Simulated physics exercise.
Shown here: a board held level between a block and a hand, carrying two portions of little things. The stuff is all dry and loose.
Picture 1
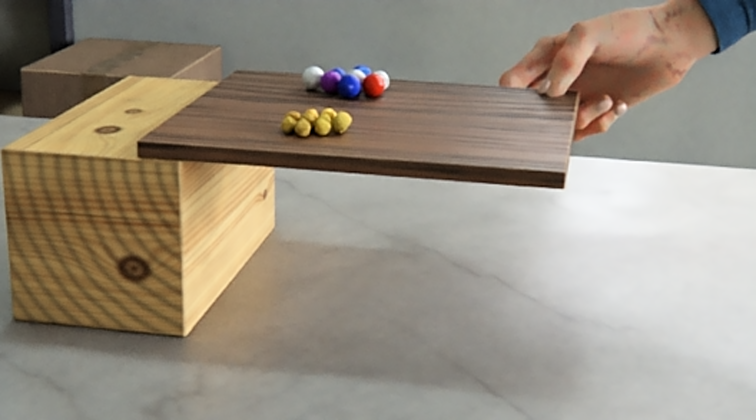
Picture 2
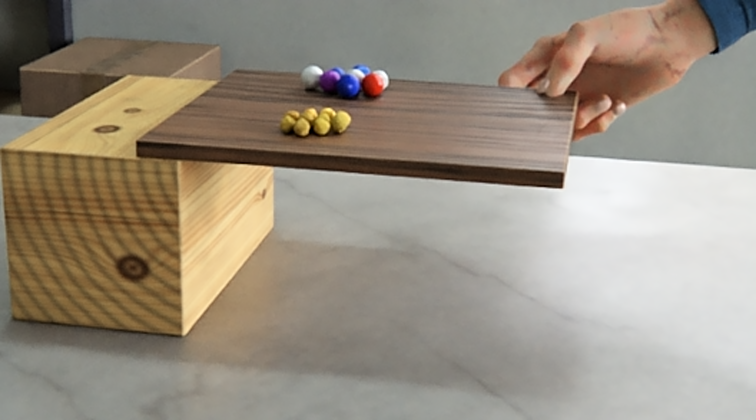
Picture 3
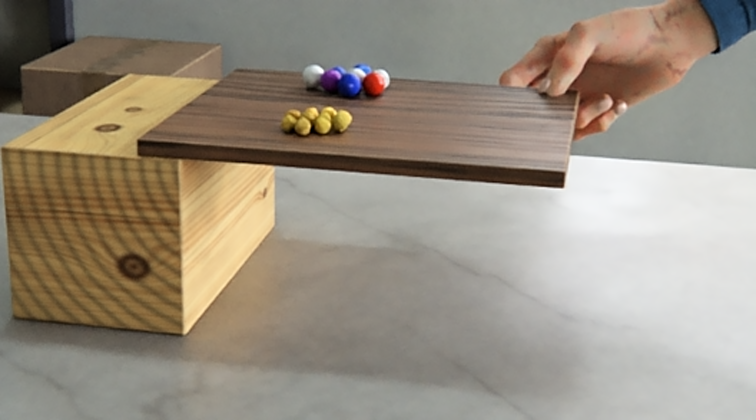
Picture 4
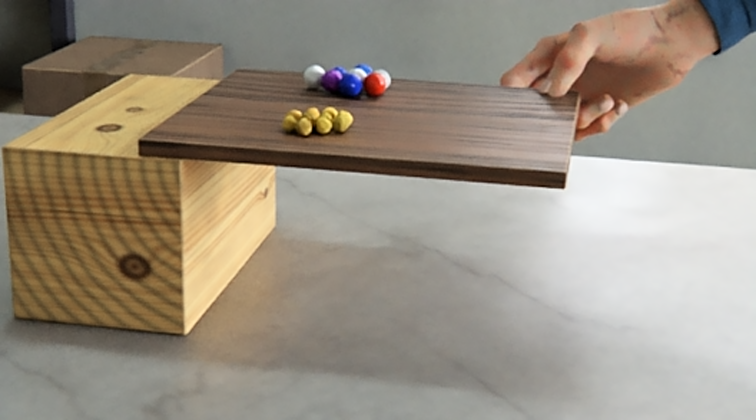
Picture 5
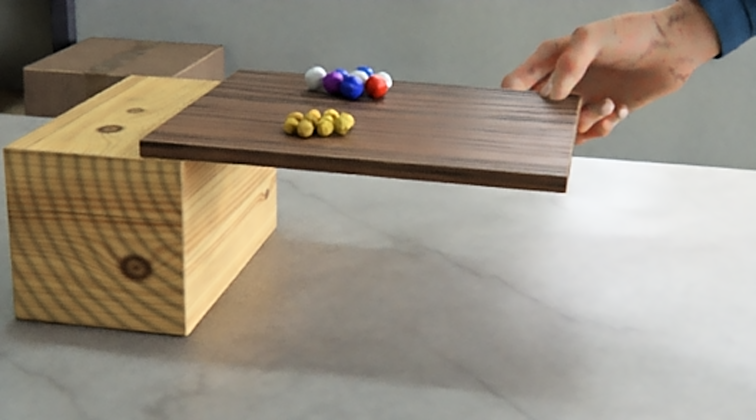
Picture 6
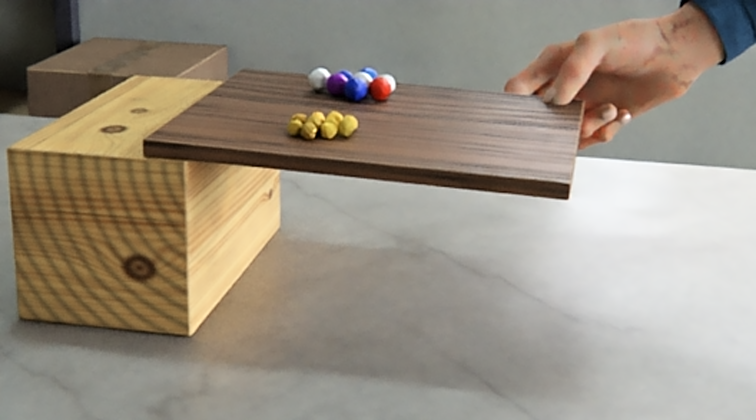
At first, a hand holds the right end of a dark wooden board level, its left end resting on a pale wooden block, with small yellow balls in front and shiny colored marbles behind. Then the hand lowers its end very slightly, while both groups stay in place on the board.
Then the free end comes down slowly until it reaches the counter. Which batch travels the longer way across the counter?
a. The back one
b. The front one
(a) The back one.
Then, 0.39 s on from there, board sloping at 10°; front batch the whole lot still on the board; back batch the whole lot still on the board.
Then, 0.89 s on from there, board sloping at 21°; front batch the whole lot still on the board; back batch mostly less than half a board's length out.
Then, 1.43 s on from there, board resting at 30°; front batch mostly less than half a board's length out; back batch mostly one to two board lengths out.
In the end, board resting at 30°; front batch mostly less than half a board's length out; back batch mostly more than two board lengths out, the bulk gone off the counter; the back batch has gone farther.
